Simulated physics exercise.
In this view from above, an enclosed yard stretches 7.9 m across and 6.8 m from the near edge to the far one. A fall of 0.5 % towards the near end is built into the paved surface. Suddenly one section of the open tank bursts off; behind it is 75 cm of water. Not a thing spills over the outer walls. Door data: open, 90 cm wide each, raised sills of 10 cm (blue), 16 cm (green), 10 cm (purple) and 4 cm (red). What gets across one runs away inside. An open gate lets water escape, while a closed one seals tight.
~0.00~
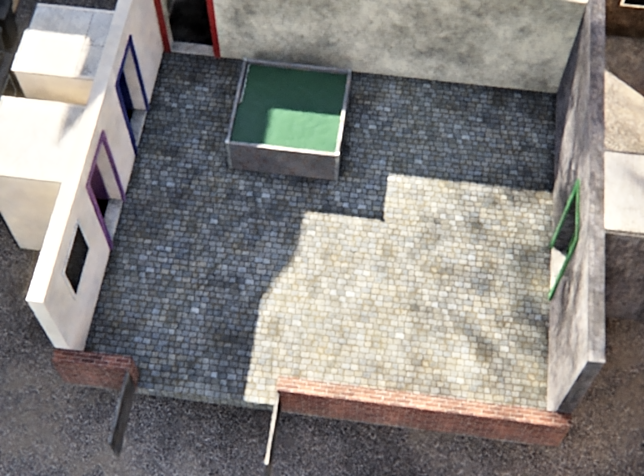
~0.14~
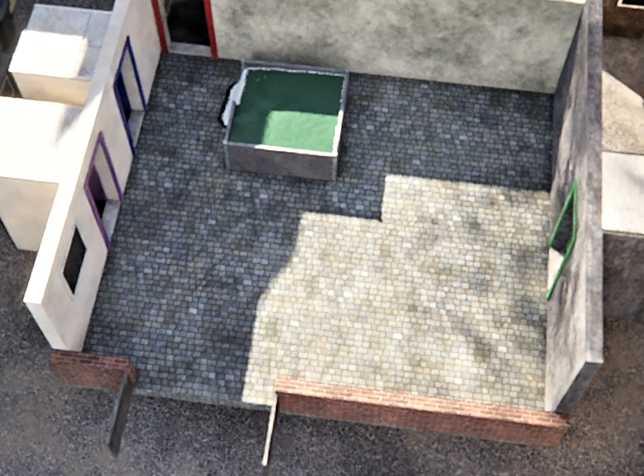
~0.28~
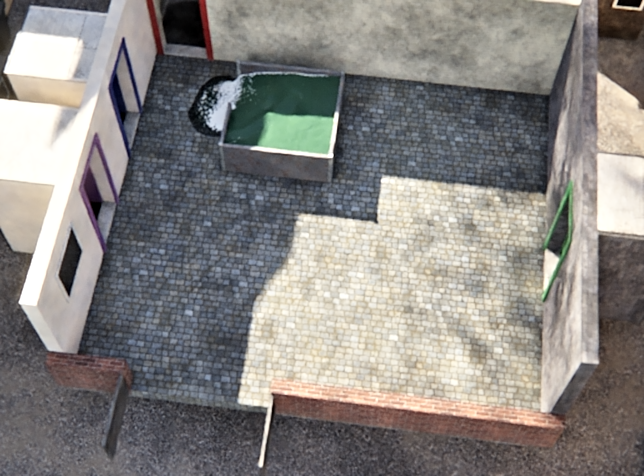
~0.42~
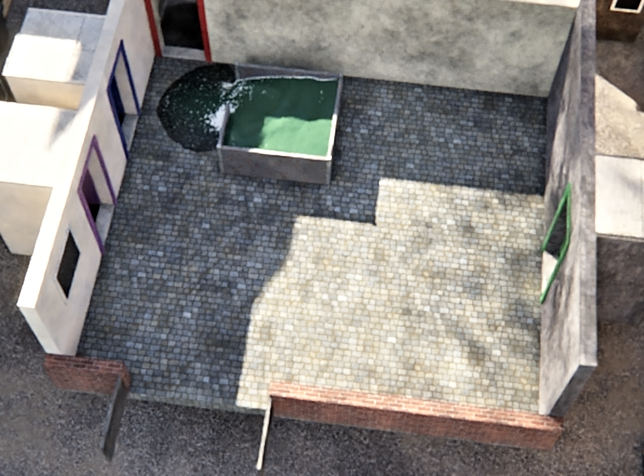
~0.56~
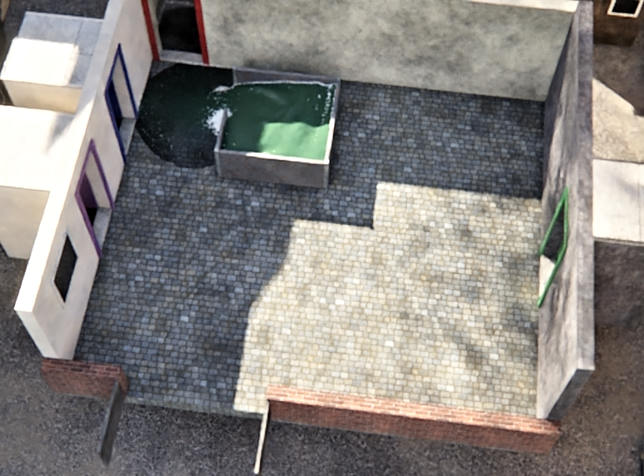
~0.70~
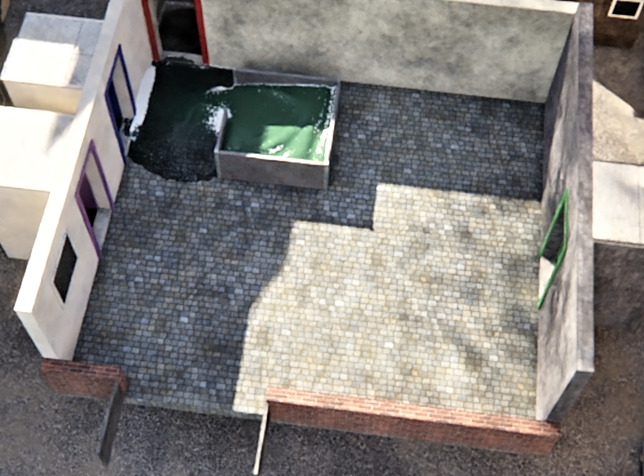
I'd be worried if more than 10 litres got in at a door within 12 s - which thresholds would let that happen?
Door by door: The blue door would; the green door would not; the purple door would not; the red door would.
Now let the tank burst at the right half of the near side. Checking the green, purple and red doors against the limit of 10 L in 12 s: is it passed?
Note: Green short of the mark, purple short of the mark, red short of the mark.
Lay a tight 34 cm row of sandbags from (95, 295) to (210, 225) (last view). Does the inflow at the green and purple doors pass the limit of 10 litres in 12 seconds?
Note - green: Limit held; purple: Limit exceeded.
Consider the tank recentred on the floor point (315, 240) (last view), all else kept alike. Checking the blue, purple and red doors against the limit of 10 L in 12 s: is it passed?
Then: Blue past it, purple over, red above.
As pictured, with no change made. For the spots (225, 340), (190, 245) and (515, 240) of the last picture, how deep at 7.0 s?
Close to 2, 2 and 0 centimetres.
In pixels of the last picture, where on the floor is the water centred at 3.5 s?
Near (230, 151).
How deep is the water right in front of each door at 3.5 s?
In centimetres, the blue door has 20, the green door 0, the purple door 6 and the red door 23.
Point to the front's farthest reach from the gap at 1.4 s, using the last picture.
Somewhere around (108, 229).
After 1.4 s water covers 10 % of the floor and is deepest (50 cm) near (152, 67); blue door 26 cm at the sill, 38 L in, green door not reached, purple door not reached, red door 28 cm at the sill, 55 L in.
After 2.2 s water covers 15 % of the floor and is deepest (38 cm) near (151, 104); blue door 25 cm at the sill, 114 L in, green door not reached, purple door 6 cm at the sill, 0 L in, red door 31 cm at the sill, 220 L in.
After 3.5 s water covers 30 % of the floor and is deepest (27 cm) near (153, 96); blue door 20 cm at the sill, 187 L in, green door not reached, purple door 6 cm at the sill, 0 L in, red door 23 cm at the sill, 436 L in.
After 7.0 s water covers 40 % of the floor and is deepest (15 cm) near (144, 95); blue door 12 cm at the sill, 248 L in, green door not reached, purple door 4 cm at the sill, 0 L in, red door 14 cm at the sill, 719 L in.
After 12.0 s water covers 55 % of the floor and is deepest (8 cm) near (142, 103); blue door 6 cm at the sill, 251 L in, green door not reached, purple door 3 cm at the sill, 0 L in, red door 7 cm at the sill, 825 L in.
